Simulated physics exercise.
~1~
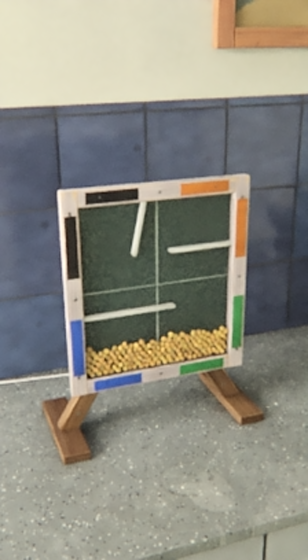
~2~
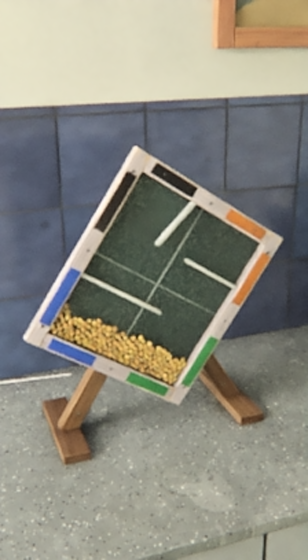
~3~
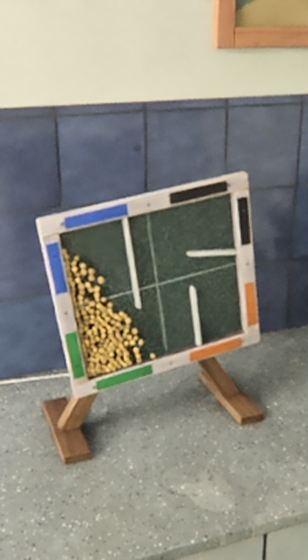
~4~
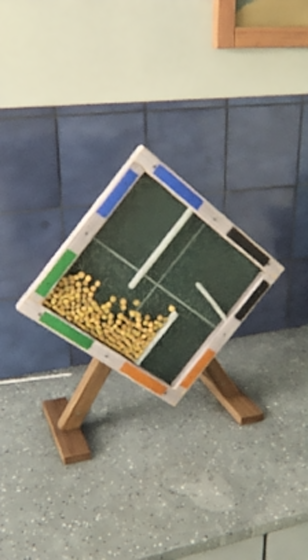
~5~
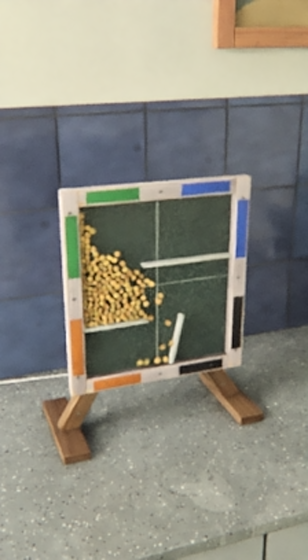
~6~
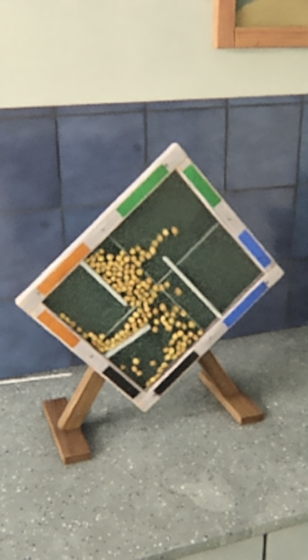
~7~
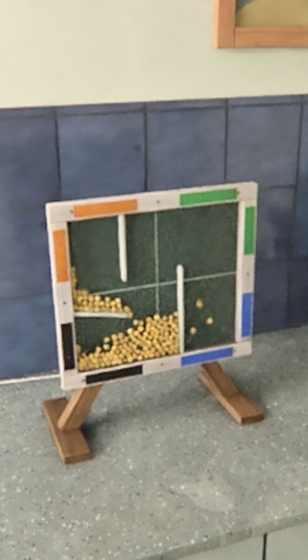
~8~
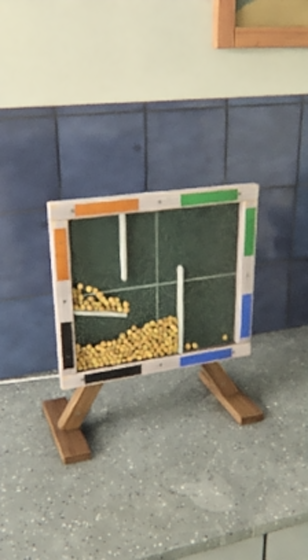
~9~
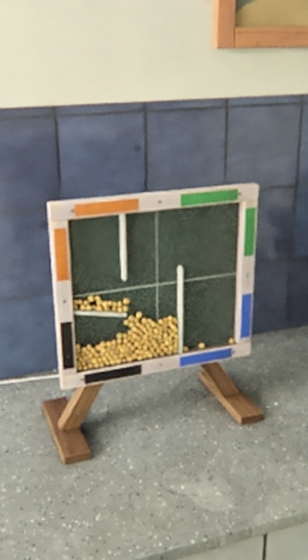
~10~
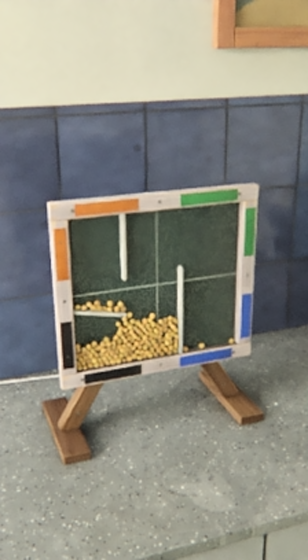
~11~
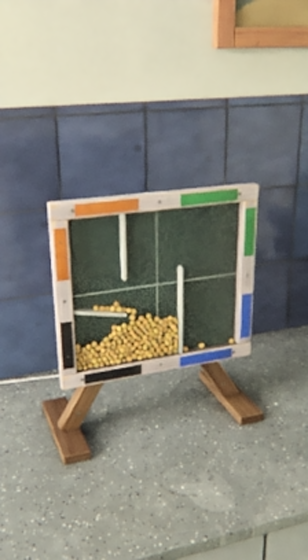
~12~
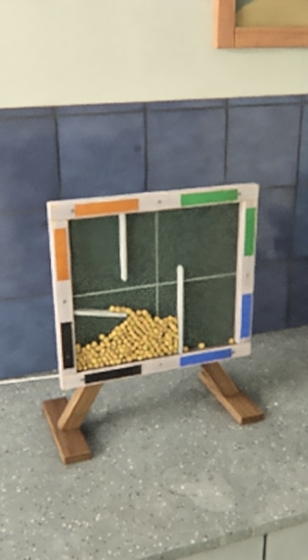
A square case of pale wooden beads turned on its stand, sending them tumbling past the white strips inside, and came to rest with most heaped in the black-taped corner at lower left and a few in the blue corner at lower right.
